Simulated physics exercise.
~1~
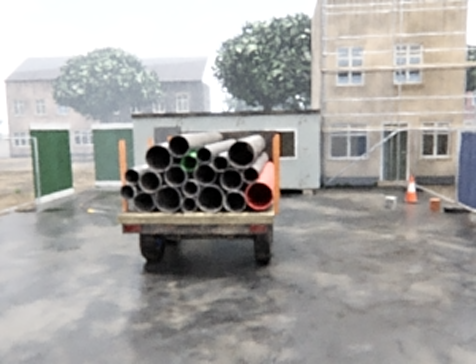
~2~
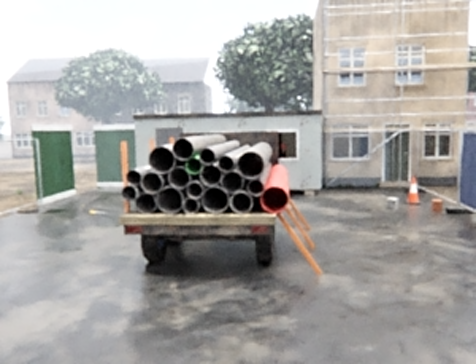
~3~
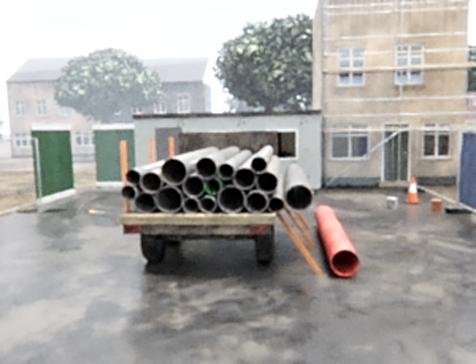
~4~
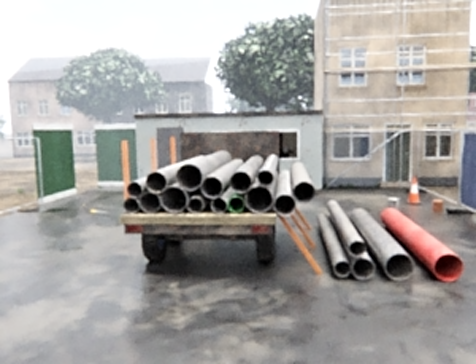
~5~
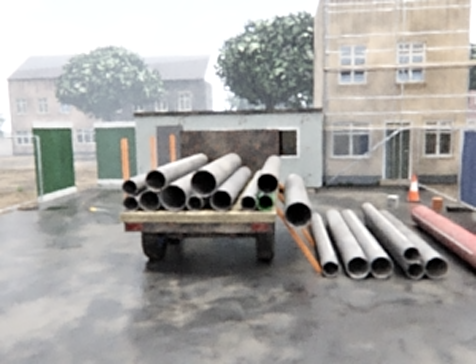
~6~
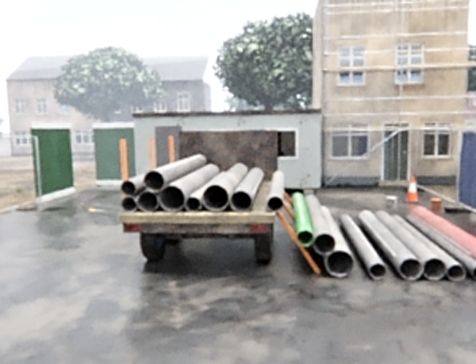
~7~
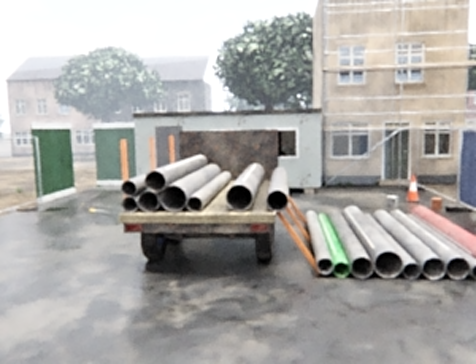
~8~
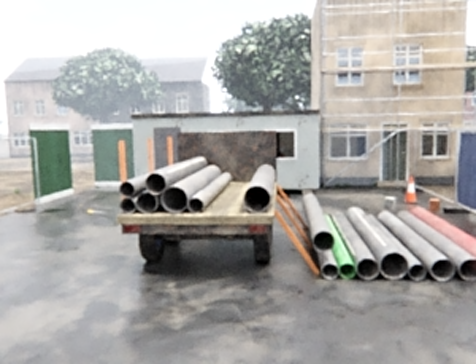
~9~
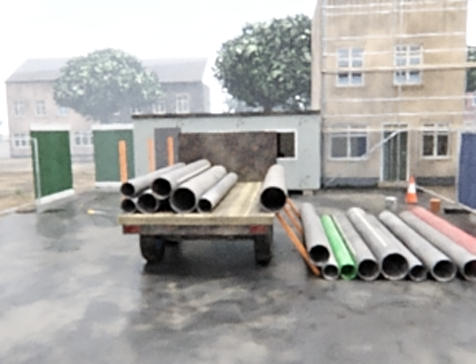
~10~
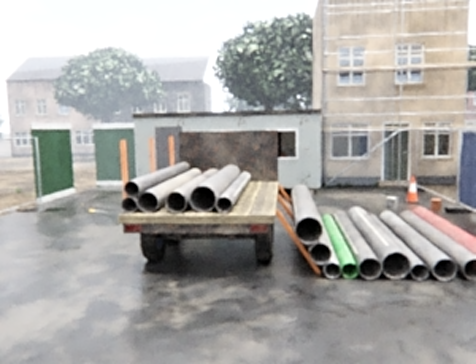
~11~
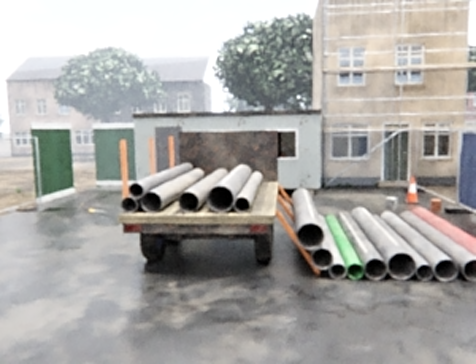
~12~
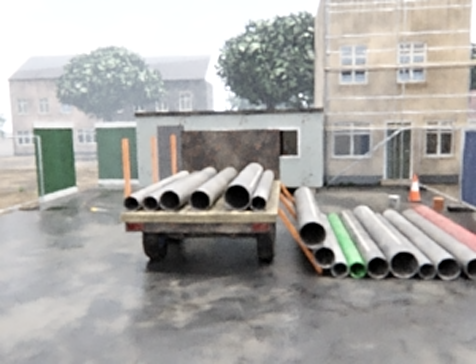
The footage shows a parked flatbed trailer stacked with grey, green and red pipes as the right-hand posts drop and the red pipe rolls off, followed by grey ones and the green one, leaving a row on the wet ground and several grey pipes on the deck.
